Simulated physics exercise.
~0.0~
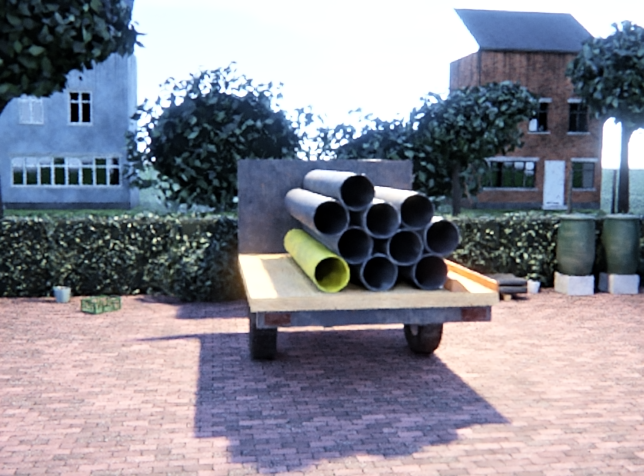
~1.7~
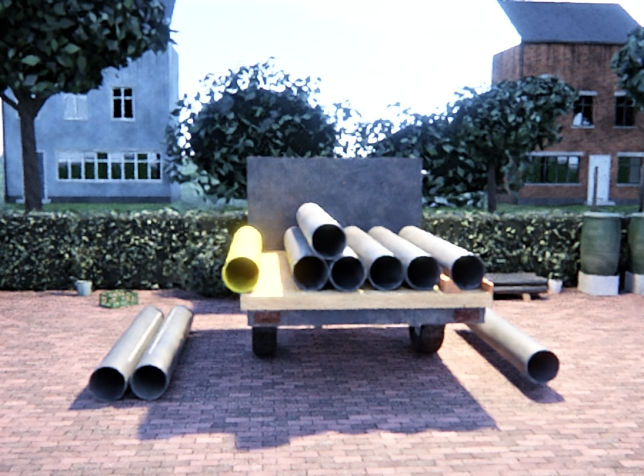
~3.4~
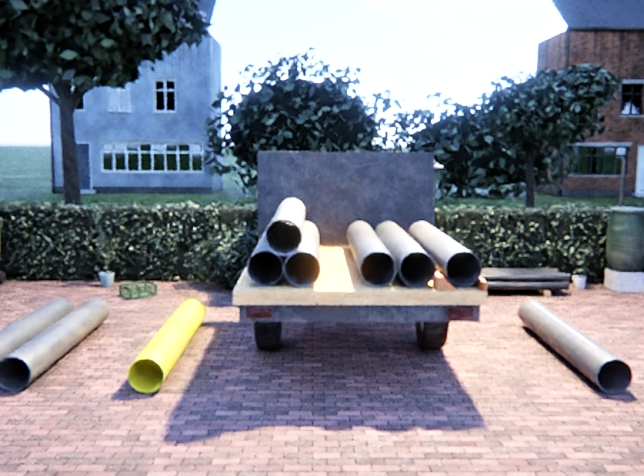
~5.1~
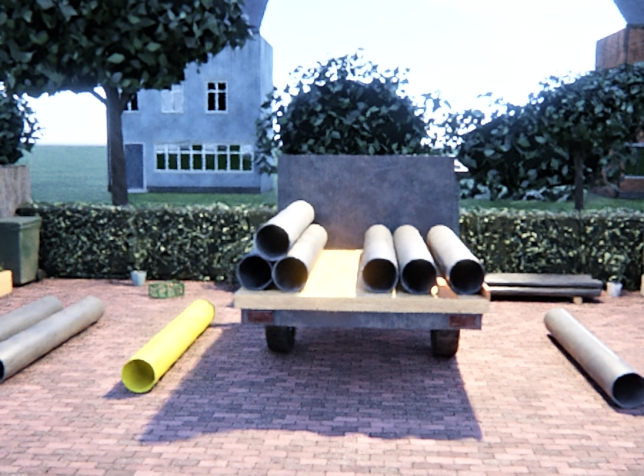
Stacked pipes spilling across a flat farm trailer and off both sides, the yellow one dropping left and ending on brick paving.
